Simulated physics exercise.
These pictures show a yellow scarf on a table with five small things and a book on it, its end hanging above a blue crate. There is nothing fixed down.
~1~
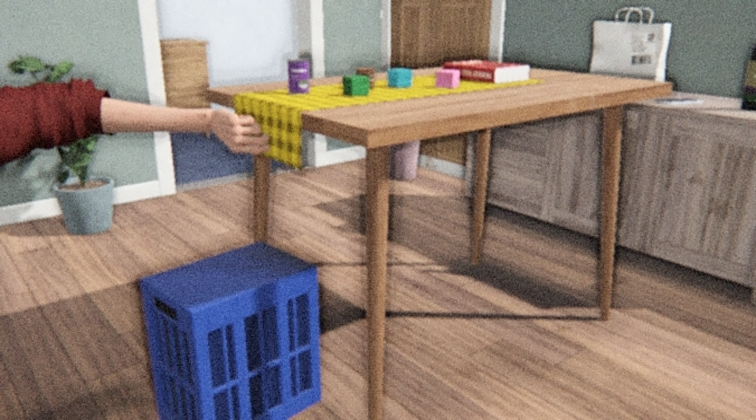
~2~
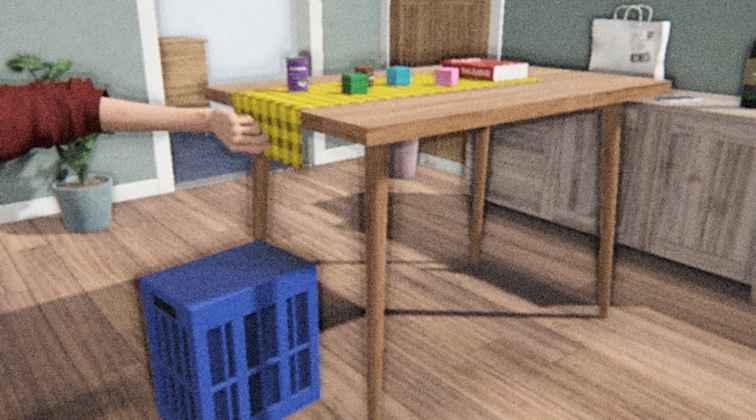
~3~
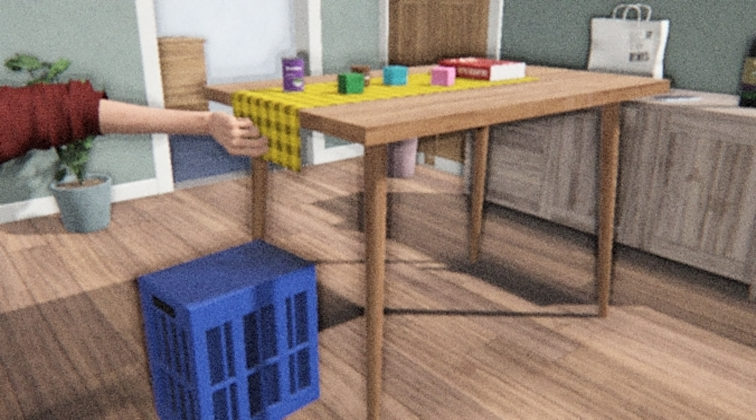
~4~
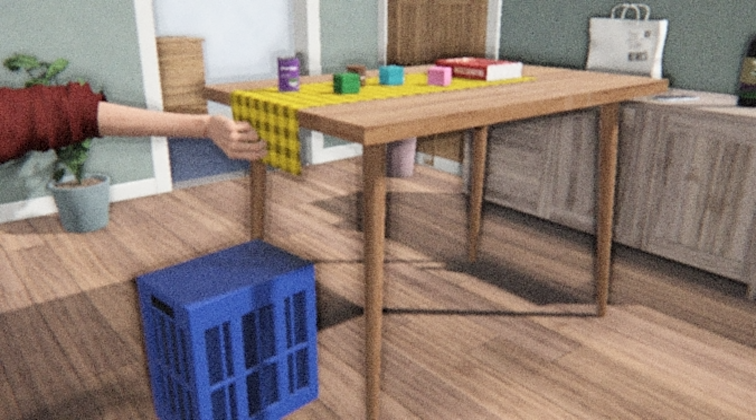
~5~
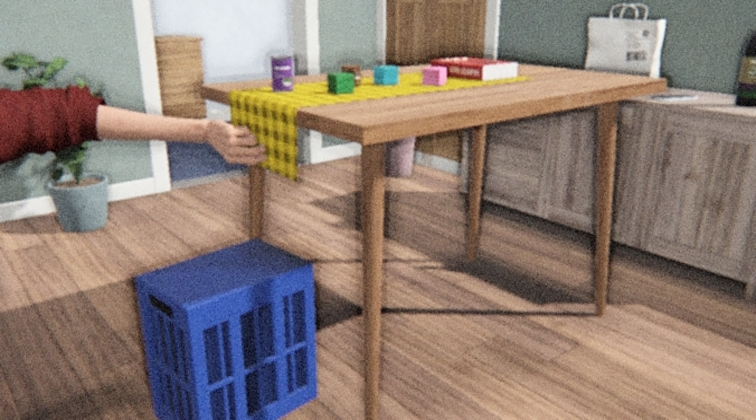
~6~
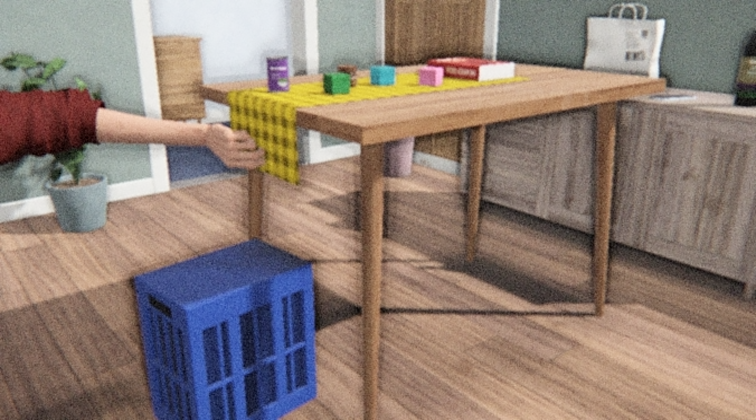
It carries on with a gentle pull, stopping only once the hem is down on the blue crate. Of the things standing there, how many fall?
Two come down.
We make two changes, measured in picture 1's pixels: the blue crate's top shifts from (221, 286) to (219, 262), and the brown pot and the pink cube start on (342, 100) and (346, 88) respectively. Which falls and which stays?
The brown pot comes down; the pink cube remains up.
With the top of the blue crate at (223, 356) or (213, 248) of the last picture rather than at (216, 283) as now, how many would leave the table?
Over the edge: 4, then 1.
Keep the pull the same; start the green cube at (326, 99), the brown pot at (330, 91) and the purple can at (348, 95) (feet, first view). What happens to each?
Fate of the green cube: It goes; fate of the brown pot: It goes; fate of the purple can: It goes.
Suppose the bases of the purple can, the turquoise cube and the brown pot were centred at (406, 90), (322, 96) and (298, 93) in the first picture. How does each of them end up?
Note: Purple can kept on top; turquoise cube lost; brown pot lost.
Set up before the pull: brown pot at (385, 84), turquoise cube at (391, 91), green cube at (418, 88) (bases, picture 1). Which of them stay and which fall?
Each in turn: The brown pot stays aloft, the turquoise cube stays aloft, the green cube stays aloft.
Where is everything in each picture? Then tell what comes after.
The first picture shows hem (302, 171); purple can (298, 59); green cube (356, 76); brown pot (365, 68); turquoise cube (400, 70); pink cube (448, 71); top of the crate (221, 286).
The second picture shows hem (303, 169); purple can (297, 57).
The third picture shows hem (301, 173); green cube (350, 74).
The fourth picture shows hem (301, 176); brown pot (356, 66); top of the crate (218, 284).
The fifth picture shows hem (297, 182); turquoise cube (386, 67).
The sixth picture shows hem (300, 185); purple can (277, 57); green cube (336, 74); brown pot (347, 66); turquoise cube (383, 67); pink cube (431, 68).
A little later, hem near (264, 220); purple can gone.
Next, hem on the crate; purple can and green cube gone.
When it is over, hem on the crate; purple can and green cube gone. It carries off two.
